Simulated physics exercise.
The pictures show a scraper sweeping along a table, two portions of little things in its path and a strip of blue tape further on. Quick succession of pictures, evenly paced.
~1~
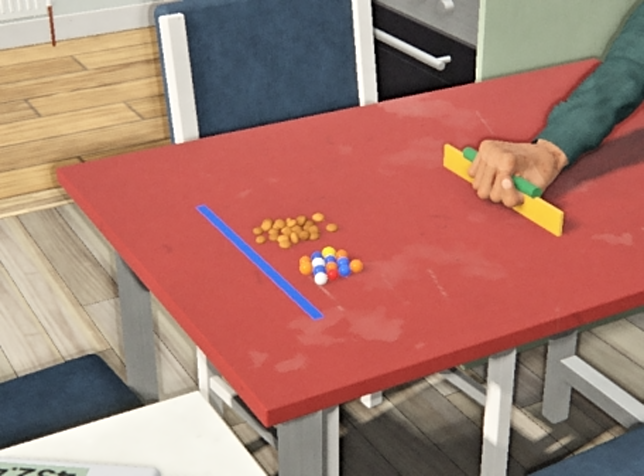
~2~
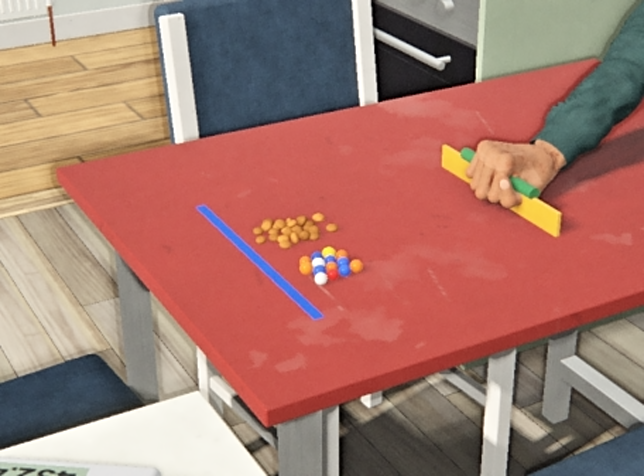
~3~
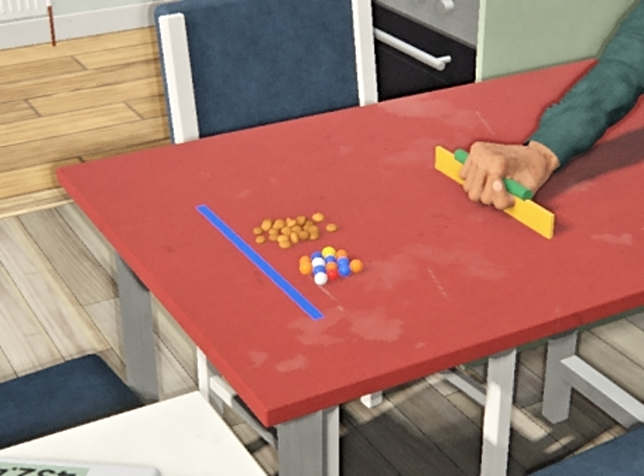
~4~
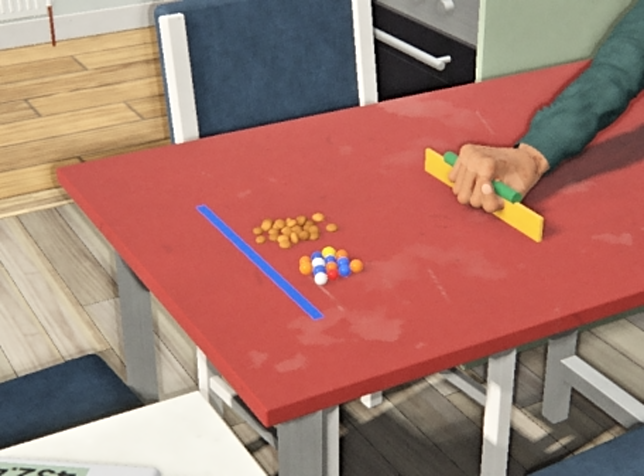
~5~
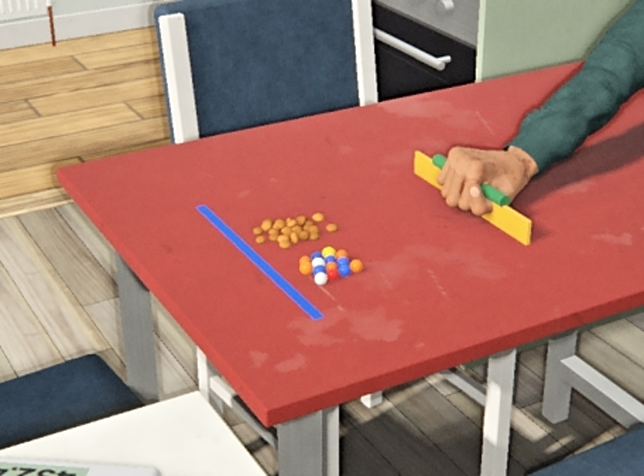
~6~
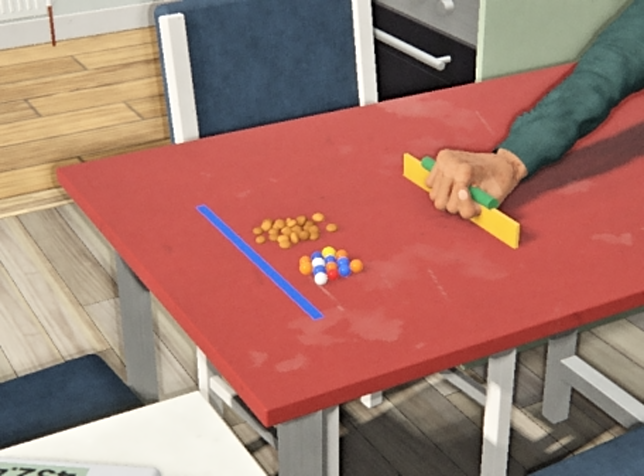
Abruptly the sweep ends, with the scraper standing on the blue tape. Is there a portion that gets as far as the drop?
Front portion - yes, some goes over; back portion - no, it stays on top.
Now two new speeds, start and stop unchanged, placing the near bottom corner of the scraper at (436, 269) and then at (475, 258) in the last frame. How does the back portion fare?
So, at the first spot it is partly lost below and at the second spot it all remains in place.
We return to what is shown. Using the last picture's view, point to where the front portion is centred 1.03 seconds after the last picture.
The middle is roughly at pixel (255, 287).
Then, 0.50 s on from there, scraper still moving, near (356, 212); front portion all on the table, its front near (307, 268); back portion all on the table, its front near (262, 240).
Then, 1.03 s on from there, scraper stopped at the blue tape; front portion all on the table, its front near (232, 293); back portion all on the table, its front near (196, 258).
Then, 1.31 s on from there, scraper stopped at the blue tape; front portion all on the table, its front near (178, 316); back portion all on the table, its front near (187, 252).
In the end, scraper stopped at the blue tape; front portion the whole lot over the edge; back portion all on the table, its front near (187, 252).
